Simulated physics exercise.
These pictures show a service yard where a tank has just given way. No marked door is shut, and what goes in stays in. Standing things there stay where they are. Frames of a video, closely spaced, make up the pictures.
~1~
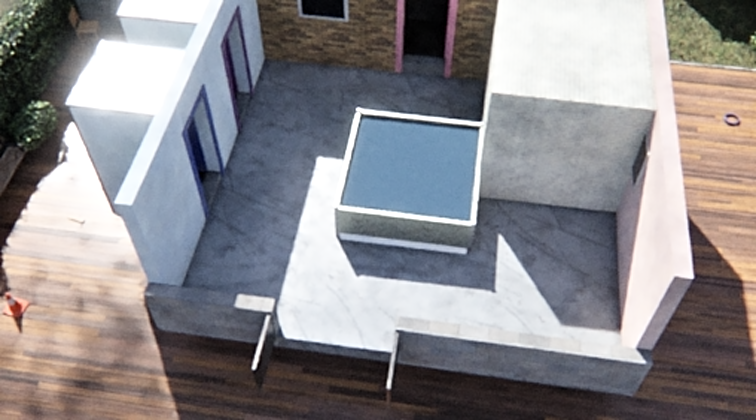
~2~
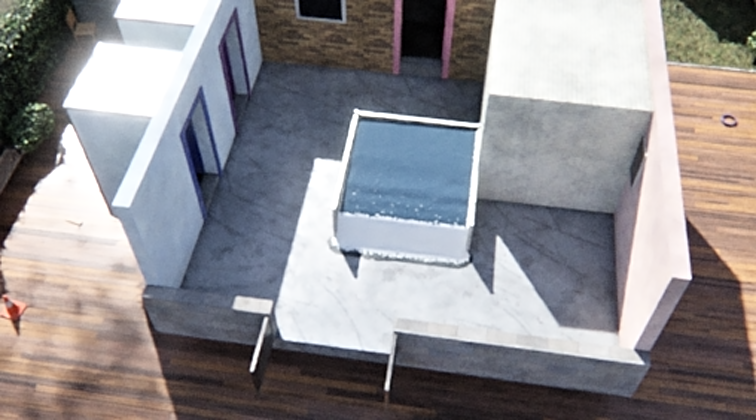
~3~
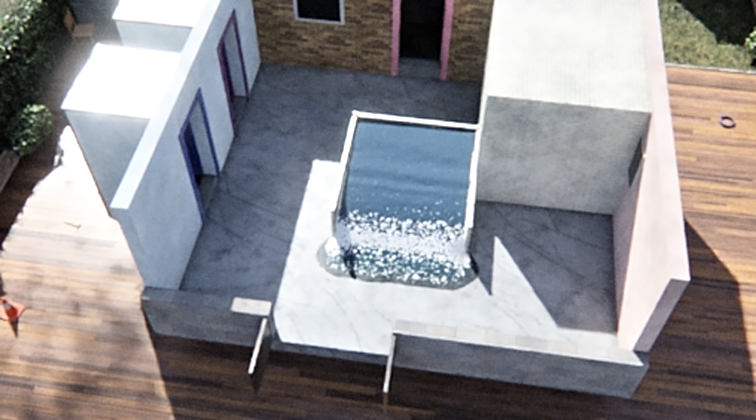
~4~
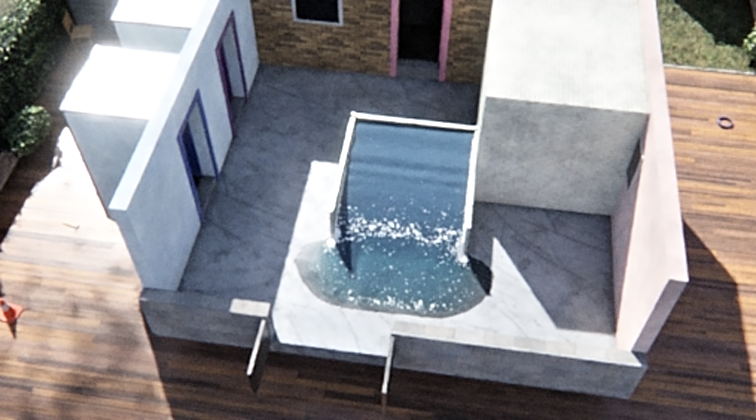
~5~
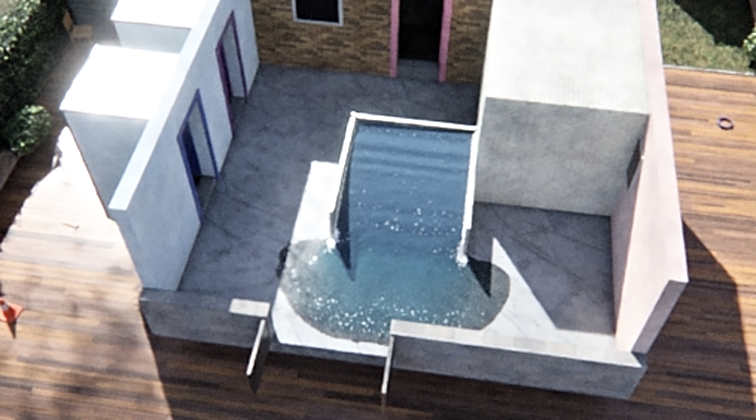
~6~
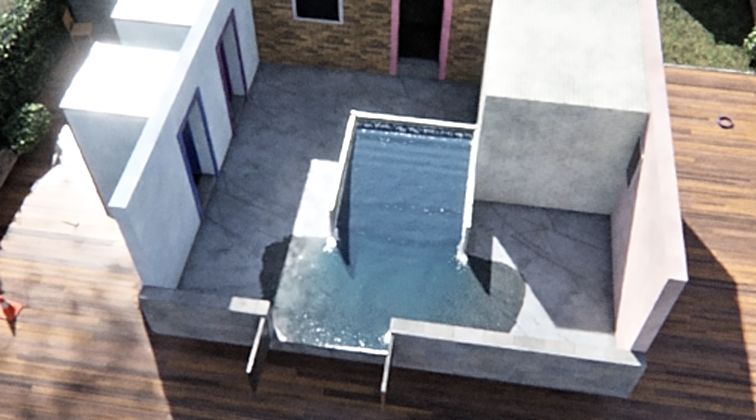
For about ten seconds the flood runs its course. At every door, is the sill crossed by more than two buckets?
As I see it, the pink door will not count as flooded, the blue door will not count as flooded, the purple door will not count as flooded.
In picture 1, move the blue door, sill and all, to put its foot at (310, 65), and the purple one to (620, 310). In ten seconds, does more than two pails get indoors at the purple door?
One by one: Purple door lets more in.
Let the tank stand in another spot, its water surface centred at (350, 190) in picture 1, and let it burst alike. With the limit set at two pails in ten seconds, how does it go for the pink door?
Pink door: Below the limit.
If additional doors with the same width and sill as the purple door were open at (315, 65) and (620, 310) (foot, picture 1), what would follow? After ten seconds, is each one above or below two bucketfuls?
Well, the first one doesn't reach it and the other one overshoots.
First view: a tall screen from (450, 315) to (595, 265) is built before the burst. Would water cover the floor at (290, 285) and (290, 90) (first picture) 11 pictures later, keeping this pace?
Result by location - first soaked, second parched.
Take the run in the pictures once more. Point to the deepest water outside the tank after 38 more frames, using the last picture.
It should be deepest at about (478, 202).
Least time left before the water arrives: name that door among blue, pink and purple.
Going by the pictures, it would be the one in blue.
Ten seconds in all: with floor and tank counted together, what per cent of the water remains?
Near 50 in a hundred.
A moment on, water covers 30 % of the floor; the pink door not reached, the blue door not reached, the purple door not reached.
Next, water covers 35 % of the floor; the pink door not reached, the blue door not reached, the purple door not reached.
Then, water covers 50 % of the floor; the pink door not reached, the blue door wet at the sill, nothing in, the purple door not reached.
Later, water covers 70 % of the floor; the pink door not reached, the blue door wet at the sill, nothing in, the purple door wet at the sill, nothing in.
In the end, water covers 85 % of the floor; the pink door not reached, the blue door wet at the sill, nothing in, the purple door wet at the sill, nothing in.
